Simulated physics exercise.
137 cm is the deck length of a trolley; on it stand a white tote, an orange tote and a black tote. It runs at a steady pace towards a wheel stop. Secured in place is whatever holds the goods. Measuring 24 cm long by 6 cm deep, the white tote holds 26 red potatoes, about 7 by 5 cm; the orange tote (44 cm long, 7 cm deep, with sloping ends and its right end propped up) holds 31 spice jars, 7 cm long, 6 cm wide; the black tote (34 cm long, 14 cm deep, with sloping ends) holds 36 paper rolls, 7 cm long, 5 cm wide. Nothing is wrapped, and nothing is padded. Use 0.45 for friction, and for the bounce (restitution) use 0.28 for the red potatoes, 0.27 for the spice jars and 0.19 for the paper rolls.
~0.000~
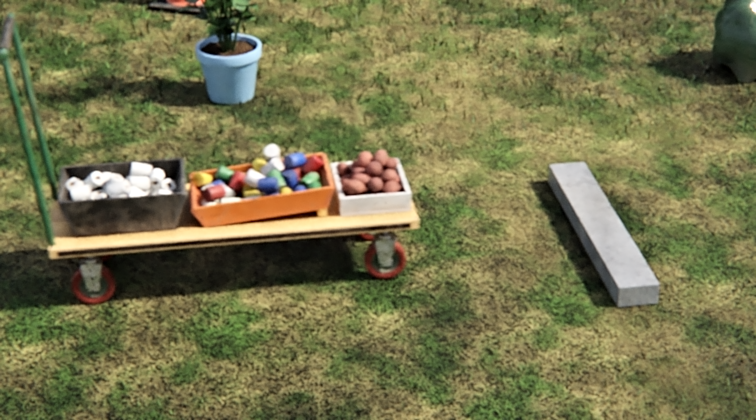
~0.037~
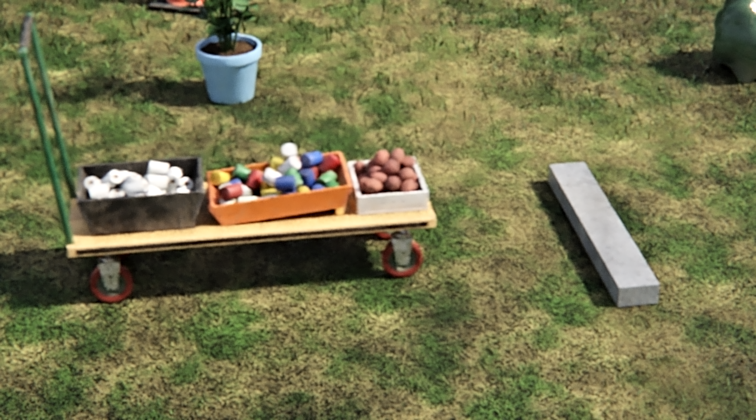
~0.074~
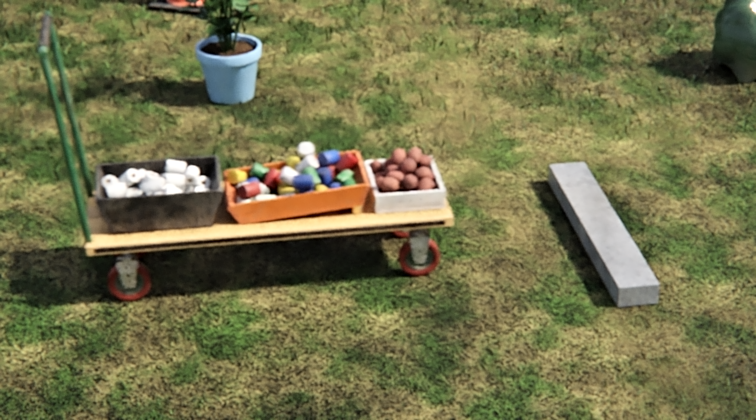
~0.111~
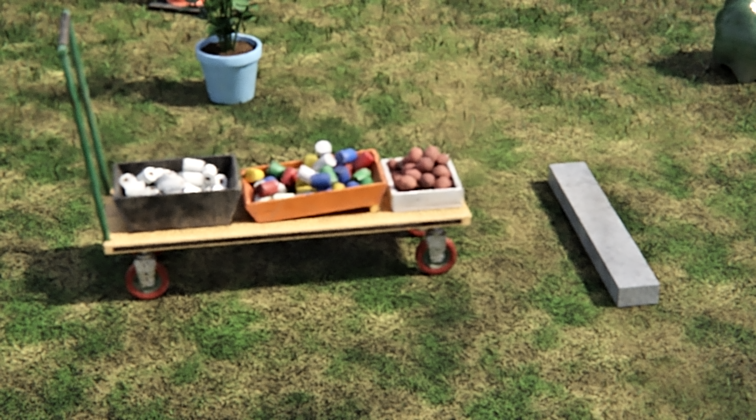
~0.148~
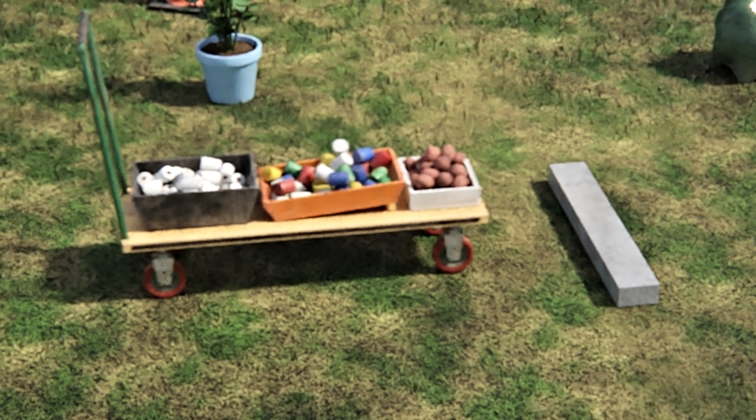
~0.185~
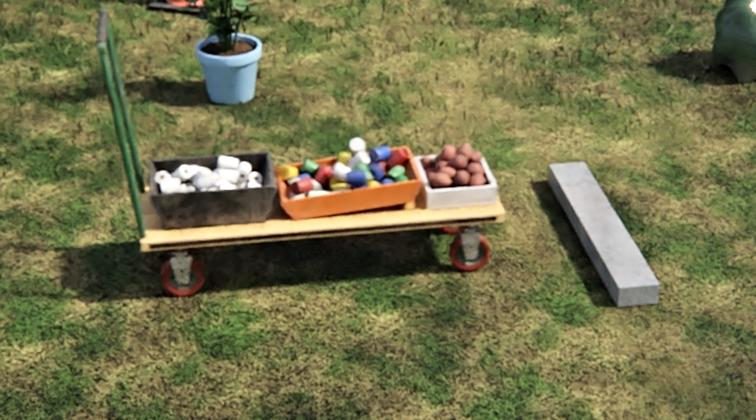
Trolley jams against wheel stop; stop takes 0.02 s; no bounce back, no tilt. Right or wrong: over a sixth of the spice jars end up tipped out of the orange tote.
Wrong.
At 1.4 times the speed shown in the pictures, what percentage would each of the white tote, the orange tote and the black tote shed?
Then the white tote sheds 30 per cent, the orange tote 20 per cent, and the black tote 10 per cent.
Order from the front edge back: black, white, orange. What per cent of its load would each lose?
In that arrangement the white tote sheds 20 per cent of its load, the orange tote 10 per cent, and the black tote 0 per cent.
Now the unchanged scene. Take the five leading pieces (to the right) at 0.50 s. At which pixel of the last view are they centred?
Their mean place is near (591, 152).
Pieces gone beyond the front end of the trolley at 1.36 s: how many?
I count about 8 pieces out front at that moment.
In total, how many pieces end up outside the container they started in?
Roughly 10 in all.
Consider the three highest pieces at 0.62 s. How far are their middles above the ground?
Height, averaged: Around 48 cm.
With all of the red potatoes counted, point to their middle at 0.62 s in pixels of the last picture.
Near (568, 169).
After 0.40 s, impact.
After 0.50 s, the white tote is down by 2 of 26, the orange tote is down by 1 of 31 and the black tote has all 36.
After 0.62 s, the white tote is down by 5 of 26, the orange tote is down by 2 of 31 and the black tote has all 36.
After 0.85 s, the white tote is down by 7 of 26, the orange tote is down by 2 of 31 and the black tote is down by 1 of 36.
Outcome (at 1.36 s), the white tote is down by 7 of 26, the orange tote is down by 2 of 31 and the black tote is down by 1 of 36. Asked share, 2 of 31, 6 per cent.
